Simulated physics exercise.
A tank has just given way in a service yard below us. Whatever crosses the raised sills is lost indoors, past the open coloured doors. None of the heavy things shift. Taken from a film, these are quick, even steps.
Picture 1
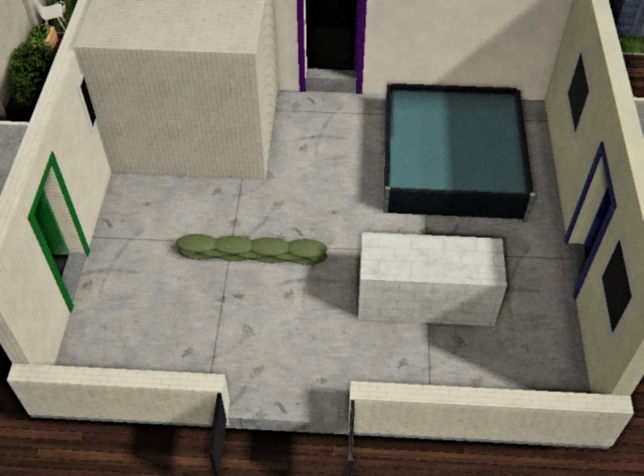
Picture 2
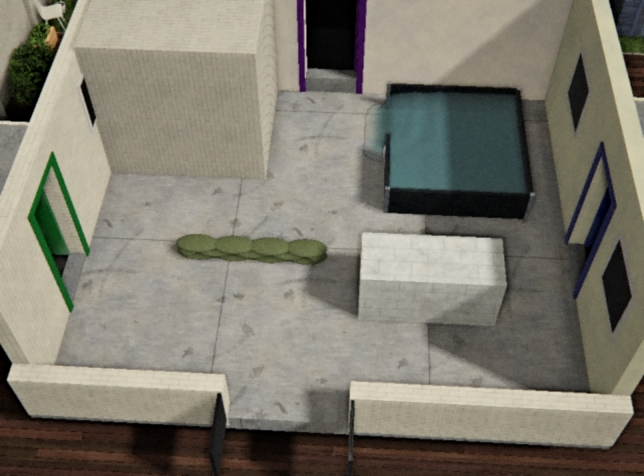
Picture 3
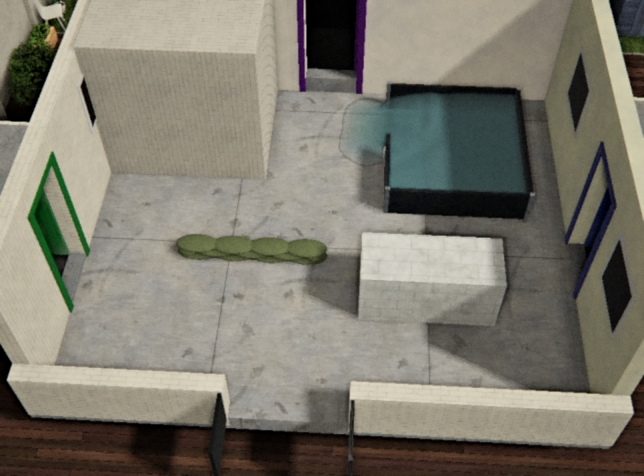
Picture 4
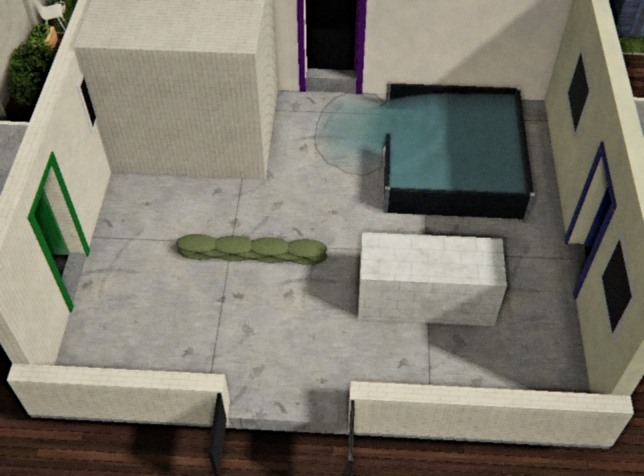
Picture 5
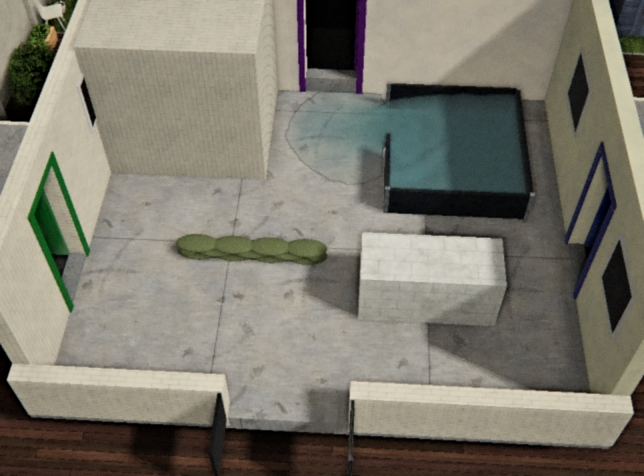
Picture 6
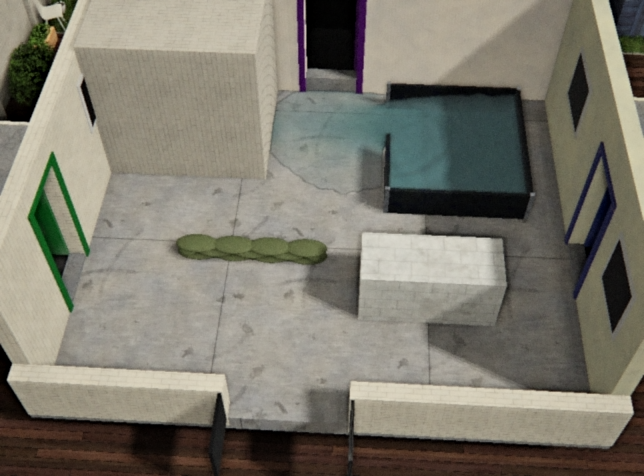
Dark tank of teal water giving way on its left side, water pouring out and spreading leftward across a grey walled yard.
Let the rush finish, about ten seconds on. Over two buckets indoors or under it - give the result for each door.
At the end, the blue door overshoots the limit, the green door keeps inside the limit, the purple door keeps inside the limit.
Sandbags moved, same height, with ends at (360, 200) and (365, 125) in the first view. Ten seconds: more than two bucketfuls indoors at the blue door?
Looks like blue doesn't reach it this time.
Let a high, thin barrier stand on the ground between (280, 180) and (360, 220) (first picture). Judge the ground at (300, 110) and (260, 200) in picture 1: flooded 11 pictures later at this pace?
Submerged and submerged, in that order.
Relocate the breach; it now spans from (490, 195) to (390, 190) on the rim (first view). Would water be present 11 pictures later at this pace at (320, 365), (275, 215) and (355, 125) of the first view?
Bone-dry, submerged, bone-dry.
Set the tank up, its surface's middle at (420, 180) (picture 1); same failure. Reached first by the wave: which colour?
The door marked purple is the first one.
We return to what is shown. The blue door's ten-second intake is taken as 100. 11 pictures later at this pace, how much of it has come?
My figure is 0 in a hundred.
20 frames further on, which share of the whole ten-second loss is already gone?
Near 0 %.
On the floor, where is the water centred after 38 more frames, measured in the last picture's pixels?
The water's middle lies around (370, 173).
A moment on, water covers 10 % of the floor; the blue door not reached, the green door not reached, the purple door wet at the sill, nothing in.
Next, water covers 15 % of the floor; the blue door not reached, the green door not reached, the purple door wet at the sill, nothing in.
Then, water covers 30 % of the floor; the blue door not reached, the green door not reached, the purple door wet at the sill, nothing in.
Later, water covers 55 % of the floor; the blue door over two buckets in, the green door wet at the sill, nothing in, the purple door wet at the sill, nothing in.
In the end, water covers 80 % of the floor; the blue door far over two buckets in, the green door wet at the sill, nothing in, the purple door wet at the sill, nothing in.
